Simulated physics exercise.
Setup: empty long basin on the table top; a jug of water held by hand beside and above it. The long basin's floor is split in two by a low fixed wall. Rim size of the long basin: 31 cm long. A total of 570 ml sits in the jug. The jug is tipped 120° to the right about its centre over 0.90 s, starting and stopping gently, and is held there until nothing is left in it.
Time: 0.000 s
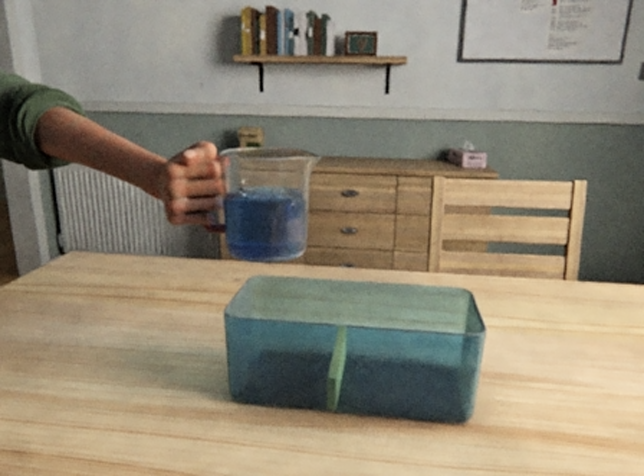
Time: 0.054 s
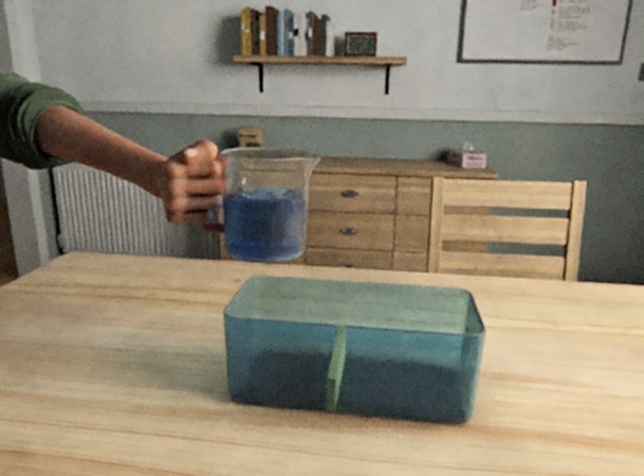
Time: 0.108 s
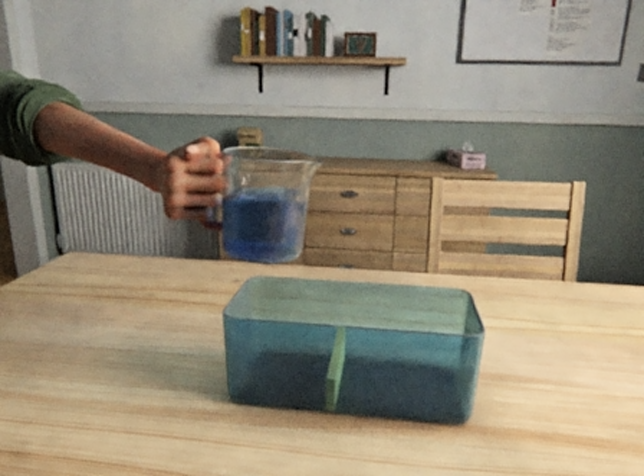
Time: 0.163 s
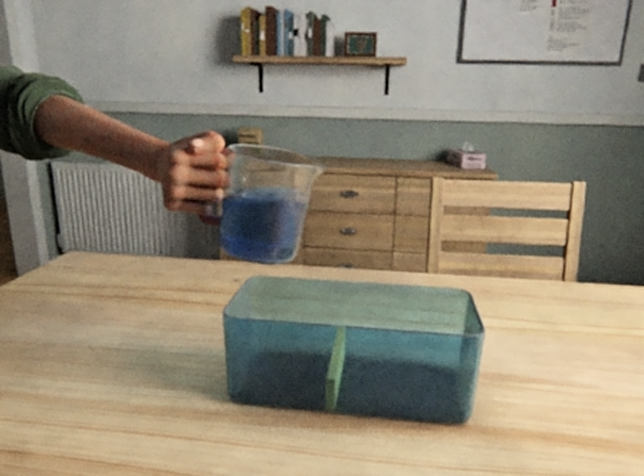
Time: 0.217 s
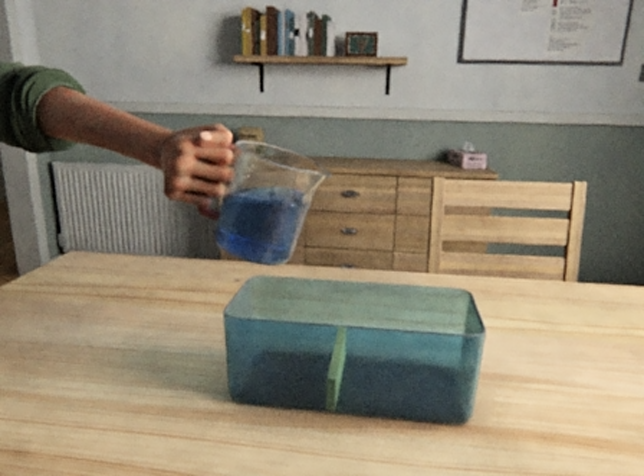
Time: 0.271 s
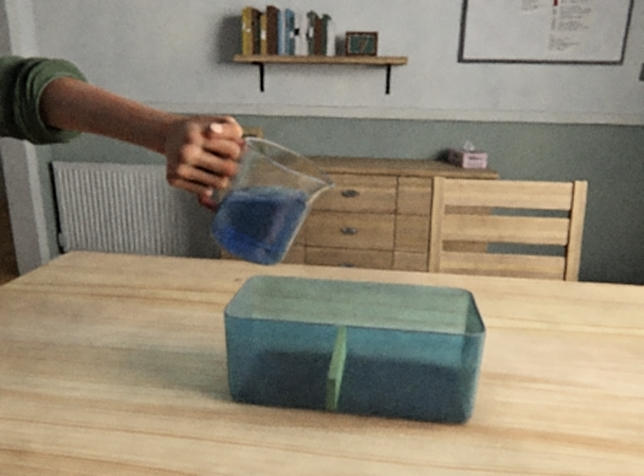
On a wooden table top, a hand tilting a clear jug of blue water to the right above a long basin.
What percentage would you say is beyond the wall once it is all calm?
I would put it at about 75 per cent.
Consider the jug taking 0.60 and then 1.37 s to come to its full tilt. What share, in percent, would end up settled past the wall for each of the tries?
The first try gives 65 percent and the second 80 percent.
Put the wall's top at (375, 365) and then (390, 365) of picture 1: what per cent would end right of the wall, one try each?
The first gives near 20 per cent and the second near 10 per cent.
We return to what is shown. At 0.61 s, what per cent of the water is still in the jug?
Roughly 76 percent.
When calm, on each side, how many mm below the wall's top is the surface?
The left side gives some 36 mm, the right side some 24 mm.
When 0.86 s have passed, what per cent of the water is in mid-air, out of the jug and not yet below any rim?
Something like 10 per cent is in the air then.
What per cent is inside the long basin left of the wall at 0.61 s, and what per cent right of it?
About 0 left, about 5 right.
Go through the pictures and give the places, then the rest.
In the first frame, it leans 0°; its right rim is at (320, 157); the water meets the walls at (229, 191) and (306, 194); the long basin's rim runs from (238, 295) to (478, 311); the wall's top is at (338, 352).
In the second frame, it leans 1°; its right rim is at (321, 158); the water meets the walls at (228, 191) and (306, 194).
In the third frame, it leans 4°; its right rim is at (322, 162); the water meets the walls at (229, 192) and (306, 195).
In the fourth frame, it leans 10°; its right rim is at (326, 167); the water meets the walls at (228, 192) and (307, 195).
In the fifth frame, it leans 16°; its right rim is at (331, 175); the water meets the walls at (229, 193) and (309, 197).
In the sixth frame, it leans 25°; its right rim is at (335, 185); the water meets the walls at (227, 195) and (313, 197).
Then, 0.61 s in, the tilt is 92° and 75 per cent is still to pour, 0 is left of the wall and 5 right of it.
Then, 0.86 s in, the tilt is 119° and 11 per cent is still to pour, 11 is left of the wall and 68 right of it.
Then, 1.12 s in, the tilt is 120° and 0 per cent is still to pour, 24 is left of the wall and 74 right of it.
Then, 1.40 s in, the tilt is 120° and 0 per cent is still to pour, 24 is left of the wall and 75 right of it.
Finally, 24 per cent lies left of the wall, 75 right of it and 1 outside.
